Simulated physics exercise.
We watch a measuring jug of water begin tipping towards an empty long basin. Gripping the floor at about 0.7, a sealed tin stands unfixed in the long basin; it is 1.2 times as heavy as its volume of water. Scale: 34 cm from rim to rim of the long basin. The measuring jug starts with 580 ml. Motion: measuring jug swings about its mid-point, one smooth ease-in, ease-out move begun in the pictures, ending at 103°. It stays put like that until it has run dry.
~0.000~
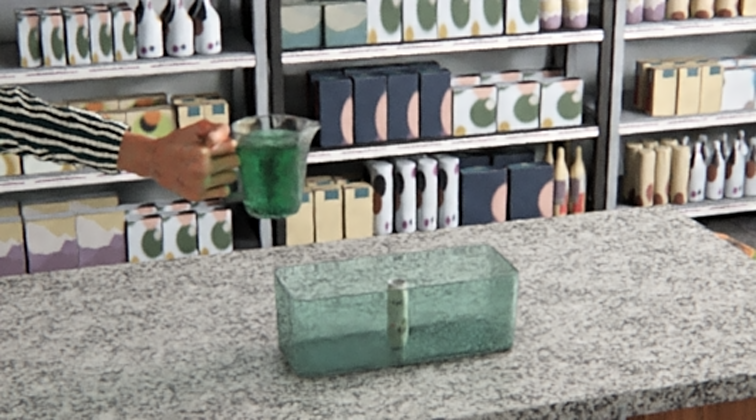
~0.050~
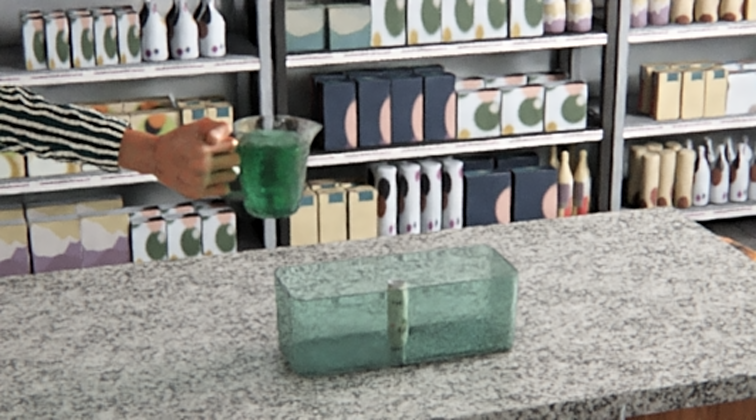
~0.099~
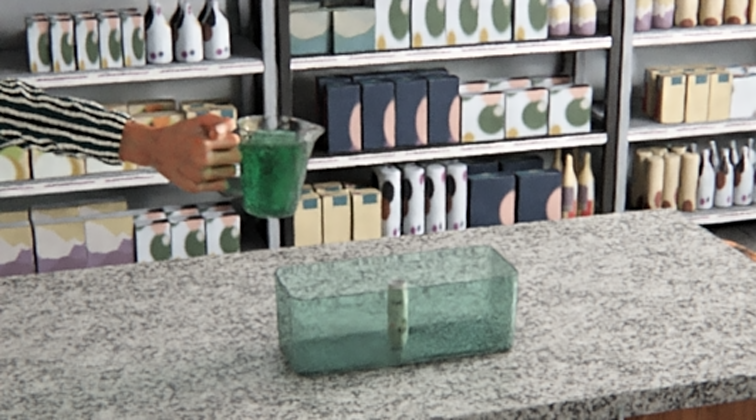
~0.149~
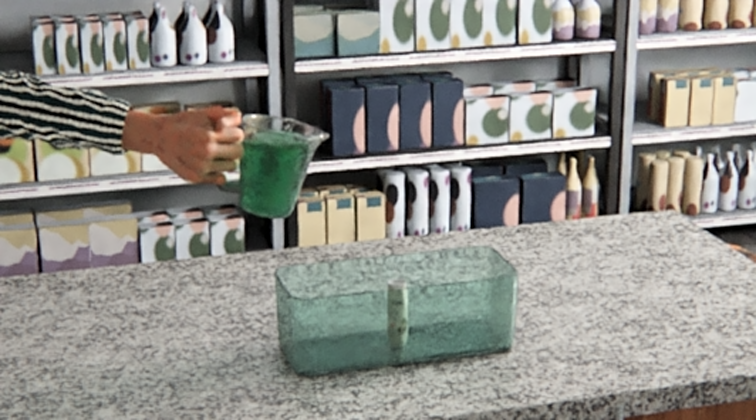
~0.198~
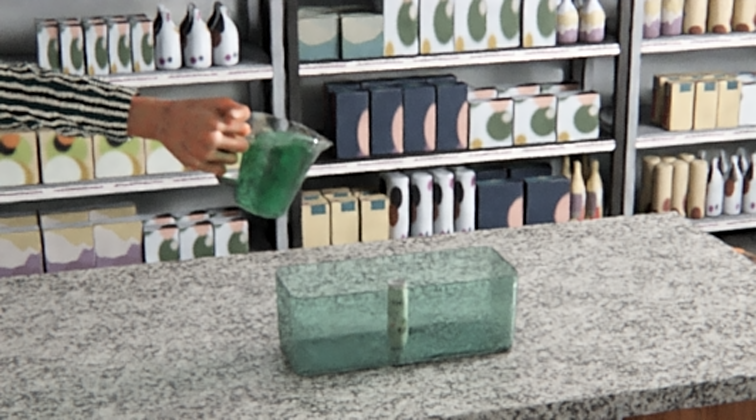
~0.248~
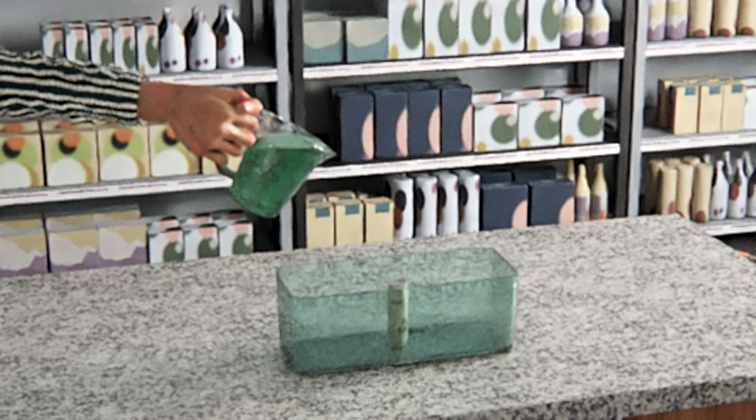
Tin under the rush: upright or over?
Watch, it's going to go down.
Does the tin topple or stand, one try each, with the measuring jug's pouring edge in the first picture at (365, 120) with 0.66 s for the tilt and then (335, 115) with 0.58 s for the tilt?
In the first try it remains standing; in the second it comes down.
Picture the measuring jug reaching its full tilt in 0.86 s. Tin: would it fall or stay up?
The tin tips over.
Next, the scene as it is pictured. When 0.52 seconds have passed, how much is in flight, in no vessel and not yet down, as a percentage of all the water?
Some 32 per cent.
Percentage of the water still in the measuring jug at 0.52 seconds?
Close to 54 in a hundred.
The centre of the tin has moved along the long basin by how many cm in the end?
Shift of tin centre: Approx. 9.0 cm.
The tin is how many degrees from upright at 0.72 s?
It sits at roughly 30°.
After 0.52 s the tilt is 92° and 53 per cent is still to pour; the tin stands where it began.
After 0.72 s the tilt is 103° and 12 per cent is still to pour; the tin leans 28°.
After 0.93 s the tilt is 103° and 1 per cent is still to pour; the tin lies on its side.
After 1.16 s the tilt is 103° and 0 per cent is still to pour; the tin lies on its side.
In the end the tin lies on its side.
